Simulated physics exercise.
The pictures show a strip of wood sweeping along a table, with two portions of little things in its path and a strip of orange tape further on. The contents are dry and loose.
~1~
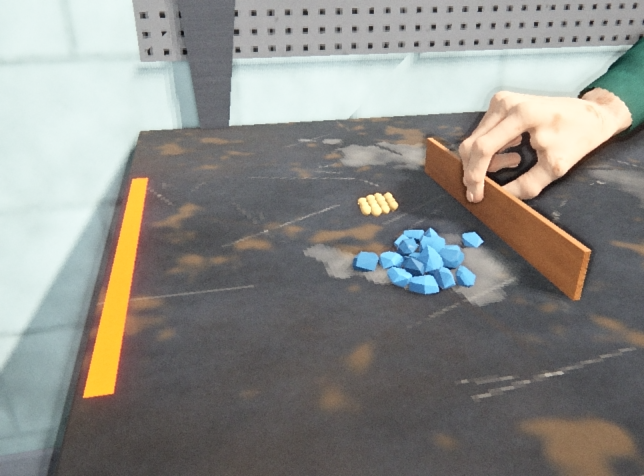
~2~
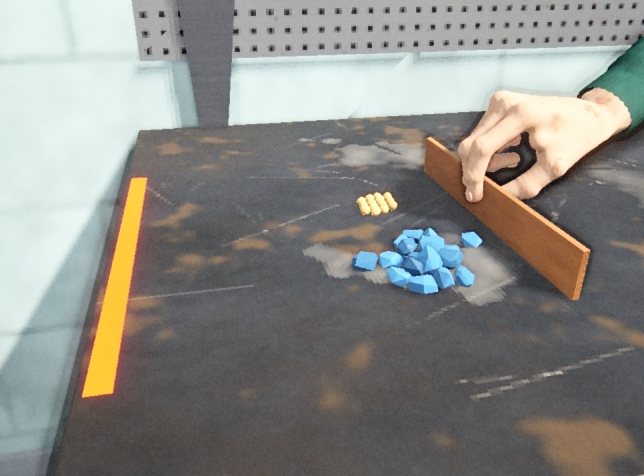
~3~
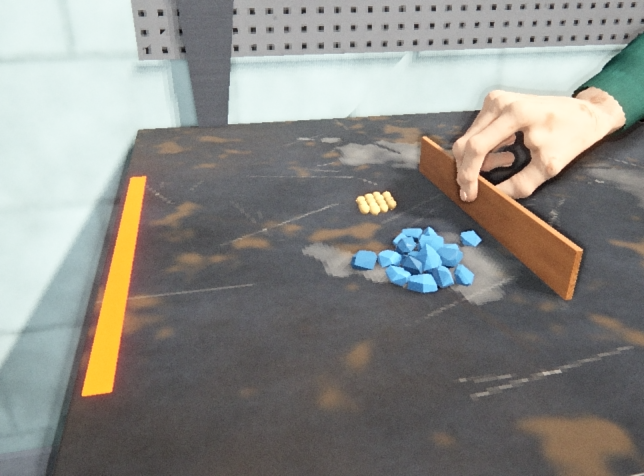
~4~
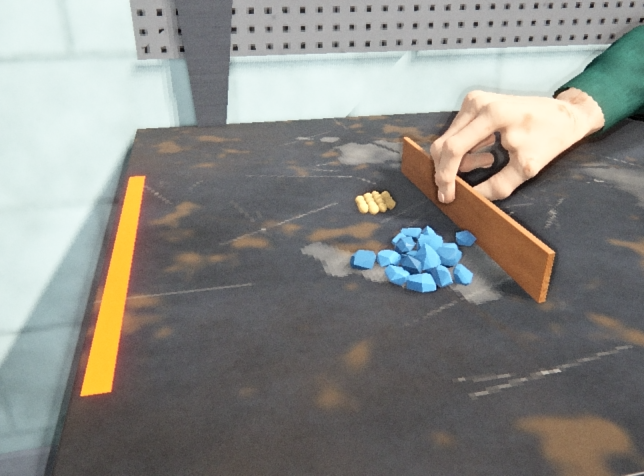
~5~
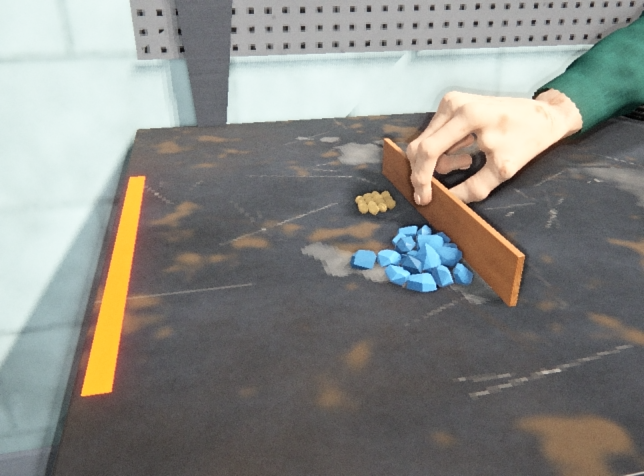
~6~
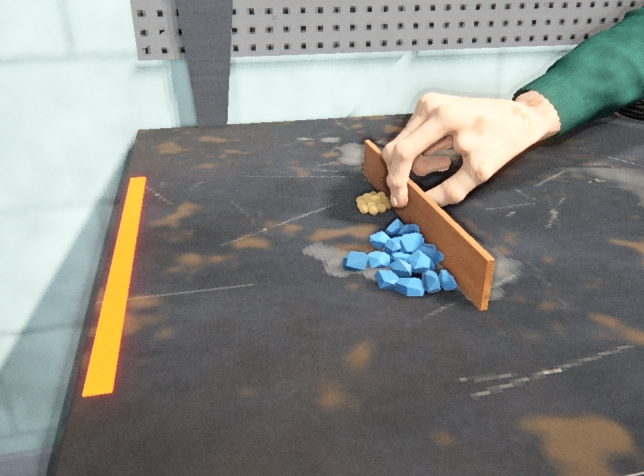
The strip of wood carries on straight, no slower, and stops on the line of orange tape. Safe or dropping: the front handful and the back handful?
Front handful: It tumbles over the end, in part at least. Back handful: It tumbles over the end, in part at least.
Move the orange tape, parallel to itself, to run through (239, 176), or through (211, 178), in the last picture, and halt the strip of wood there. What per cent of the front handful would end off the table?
Near 0 % and 0 %.
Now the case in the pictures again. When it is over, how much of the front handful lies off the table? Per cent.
Some 100 per cent.
Then, 0.93 s past the last view, strip of wood still moving, near (264, 198); front handful all on the table, its front near (195, 289); back handful all on the table, its front near (236, 215).
Then, 1.88 s past the last view, strip of wood stopped at the orange tape; front handful most over the edge; back handful about half over the edge.
Then, 2.16 s past the last view, strip of wood stopped at the orange tape; front handful all over the edge; back handful all over the edge.
Finally, strip of wood stopped at the orange tape; front handful all over the edge; back handful all over the edge.
